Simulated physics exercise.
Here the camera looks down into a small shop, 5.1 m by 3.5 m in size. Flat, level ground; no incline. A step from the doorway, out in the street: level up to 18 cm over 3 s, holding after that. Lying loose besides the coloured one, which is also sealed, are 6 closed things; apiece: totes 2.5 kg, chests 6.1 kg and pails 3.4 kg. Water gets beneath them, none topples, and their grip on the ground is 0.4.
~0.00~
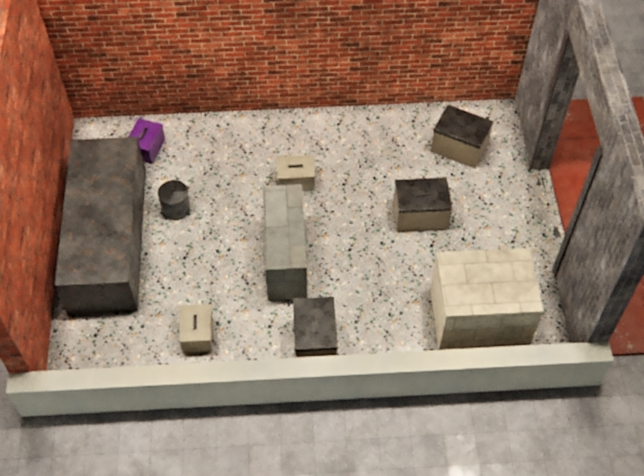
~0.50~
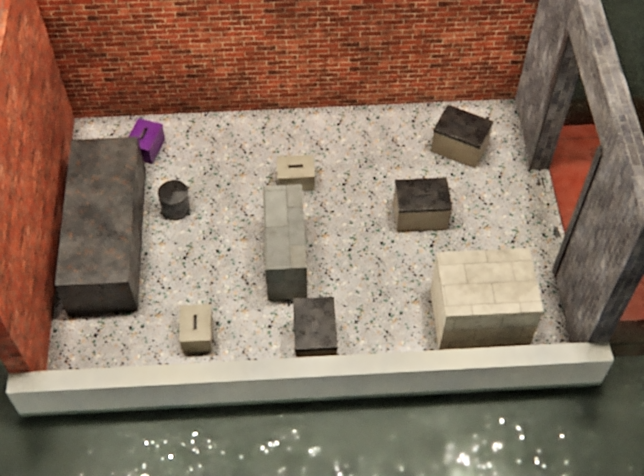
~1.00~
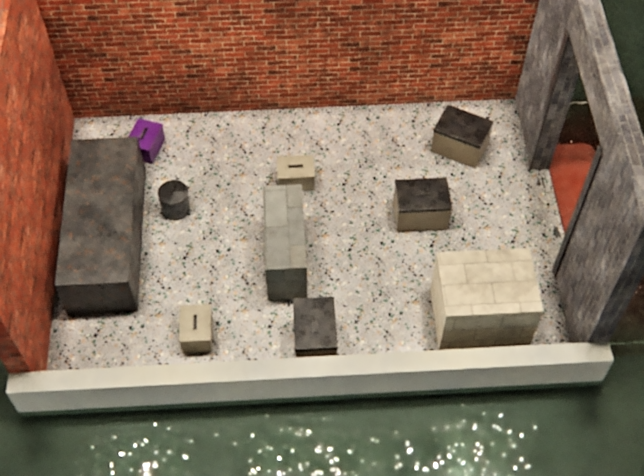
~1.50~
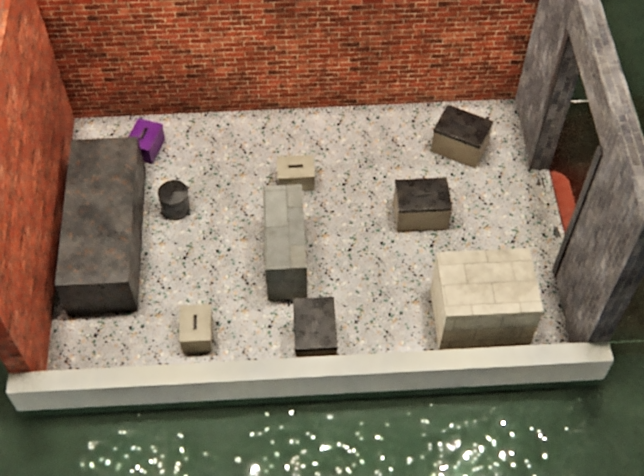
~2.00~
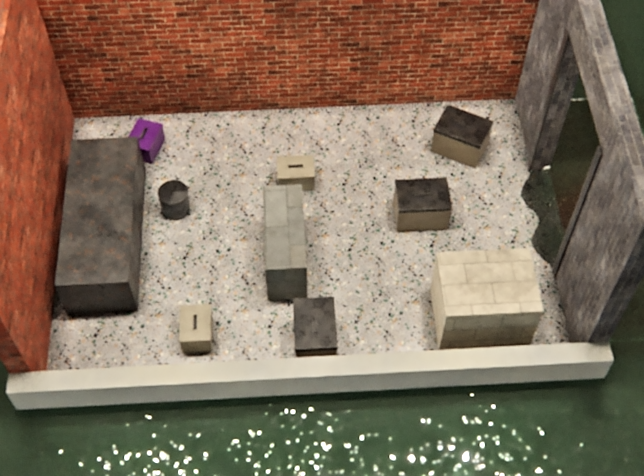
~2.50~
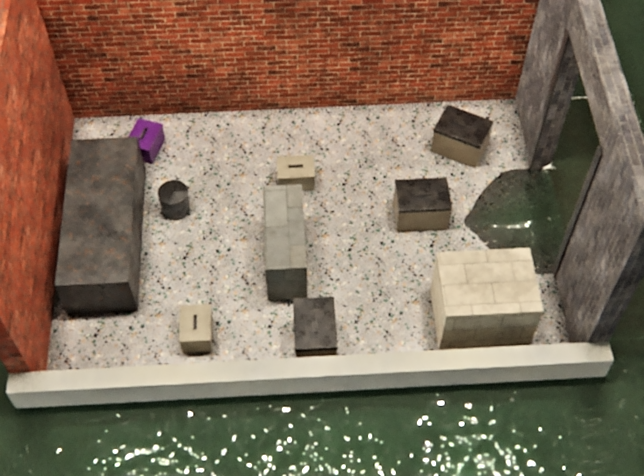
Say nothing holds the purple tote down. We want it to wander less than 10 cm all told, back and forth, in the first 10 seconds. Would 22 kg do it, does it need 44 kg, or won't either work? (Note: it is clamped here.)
22 kg would do it.
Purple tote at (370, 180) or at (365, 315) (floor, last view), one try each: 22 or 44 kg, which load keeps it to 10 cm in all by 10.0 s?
Respectively, the light option succeeds and the light option succeeds.
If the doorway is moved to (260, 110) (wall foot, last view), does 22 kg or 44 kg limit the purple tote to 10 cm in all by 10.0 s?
I'd say the lighter one will work.
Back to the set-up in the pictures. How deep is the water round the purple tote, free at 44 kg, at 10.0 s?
Close to 9 cm deep.
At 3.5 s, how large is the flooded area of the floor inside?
About 3.0 m2.
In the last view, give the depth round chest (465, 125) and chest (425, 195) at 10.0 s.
First roughly 4 cm, second roughly 10 cm.
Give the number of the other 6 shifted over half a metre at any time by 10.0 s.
Result: 5.
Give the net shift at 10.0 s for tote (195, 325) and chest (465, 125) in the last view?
They've ended up 80 cm and 40 cm away, in that order.
After 3.5 s the purple tote would be 0 cm from its start with 22 kg and 0 cm from its start with 44 kg; 0 cm of water round it then.
After 4.5 s the purple tote would be 0 cm from its start with 22 kg and 0 cm from its start with 44 kg; 0 cm of water round it then.
After 7.0 s the purple tote would be 0 cm from its start with 22 kg and 0 cm from its start with 44 kg; 5 cm of water round it then.
After 10.0 s the purple tote would be 1 cm from its start with 22 kg and 0 cm from its start with 44 kg; 9 cm of water round it then.
